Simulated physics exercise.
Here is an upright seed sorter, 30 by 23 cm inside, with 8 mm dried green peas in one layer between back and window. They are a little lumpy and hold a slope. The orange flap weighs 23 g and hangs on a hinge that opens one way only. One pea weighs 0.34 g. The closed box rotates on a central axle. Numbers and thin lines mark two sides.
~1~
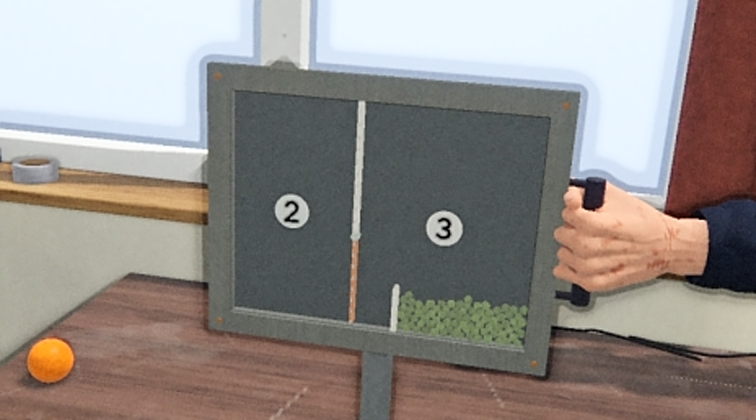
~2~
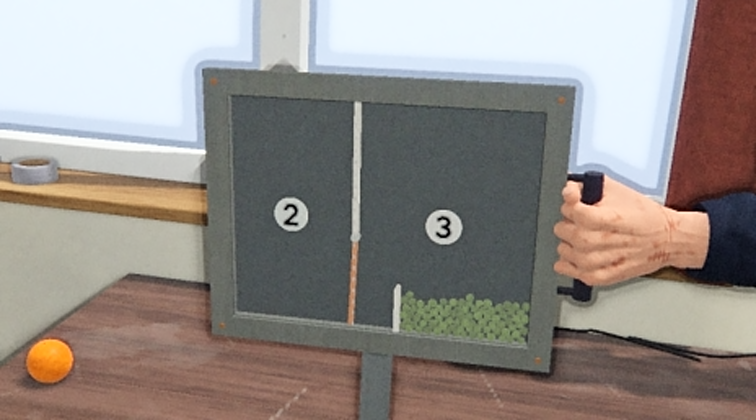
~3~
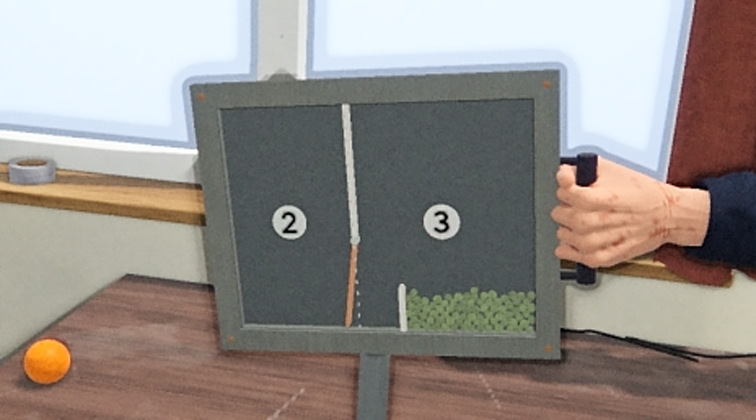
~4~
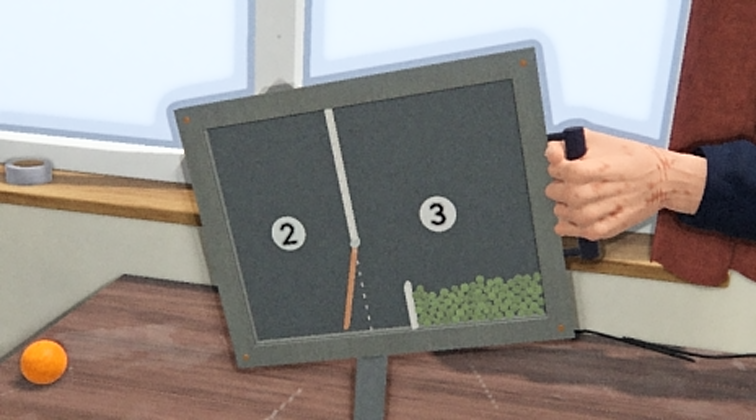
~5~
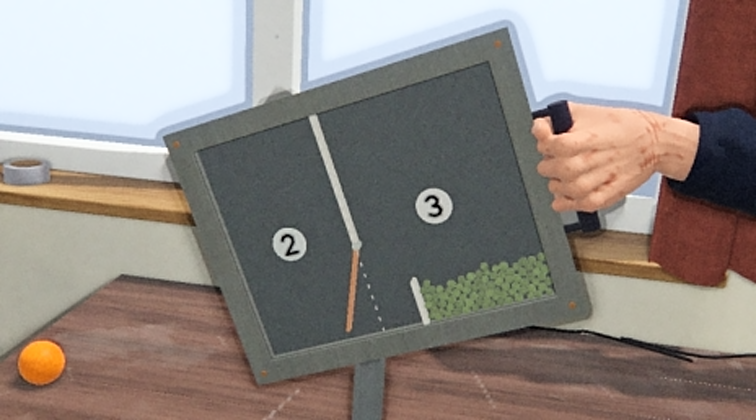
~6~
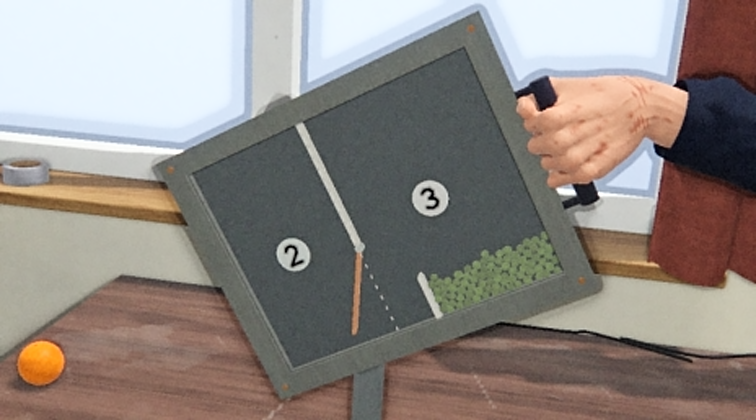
A hand in a dark sleeve grips the black handle at the right of an upright grey-framed box, seen from the front on a dark wooden table before a bright window. Green peas lie behind a short white wall at lower right, with an orange flap hanging under a white divider and an orange ball at left. The hand turns the box anticlockwise, steadily, the peas staying heaped in a slope.
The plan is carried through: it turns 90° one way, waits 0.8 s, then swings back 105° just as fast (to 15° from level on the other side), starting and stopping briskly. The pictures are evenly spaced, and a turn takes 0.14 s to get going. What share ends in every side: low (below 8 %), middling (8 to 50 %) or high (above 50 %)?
Side 2: High, side 3: Middling.
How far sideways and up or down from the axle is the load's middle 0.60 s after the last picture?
Some 7 cm right and 1 cm above.
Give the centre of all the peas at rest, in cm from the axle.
About 7 cm left and 9 cm below.
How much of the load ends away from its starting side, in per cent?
Some 75 per cent.
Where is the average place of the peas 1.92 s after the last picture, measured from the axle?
Some 3 cm left and 10 cm below.
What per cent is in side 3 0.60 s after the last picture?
Some 75 per cent.
Then, 0.60 s later than the last picture, it stands 90° anticlockwise; the peas' middle is 7 cm right of and 1 cm above the centre; no. 2, 25 %, no. 3, 75 %; orange flap open 81°.
Then, 1.92 s later than the last picture, it stands 37° anticlockwise; the peas' middle is 3 cm left of and 10 cm below the centre; no. 2, 75 %, no. 3, 25 %; orange flap open 36°.
Then, 2.44 s later than the last picture, it stands 15° clockwise; the peas' middle is 10 cm left of and 5 cm below the centre; no. 2, 75 %, no. 3, 25 %; orange flap shut.
At rest 3.4 s after the last picture, it stands 15° clockwise; no. 2, 75 %, no. 3, 25 %; orange flap shut.
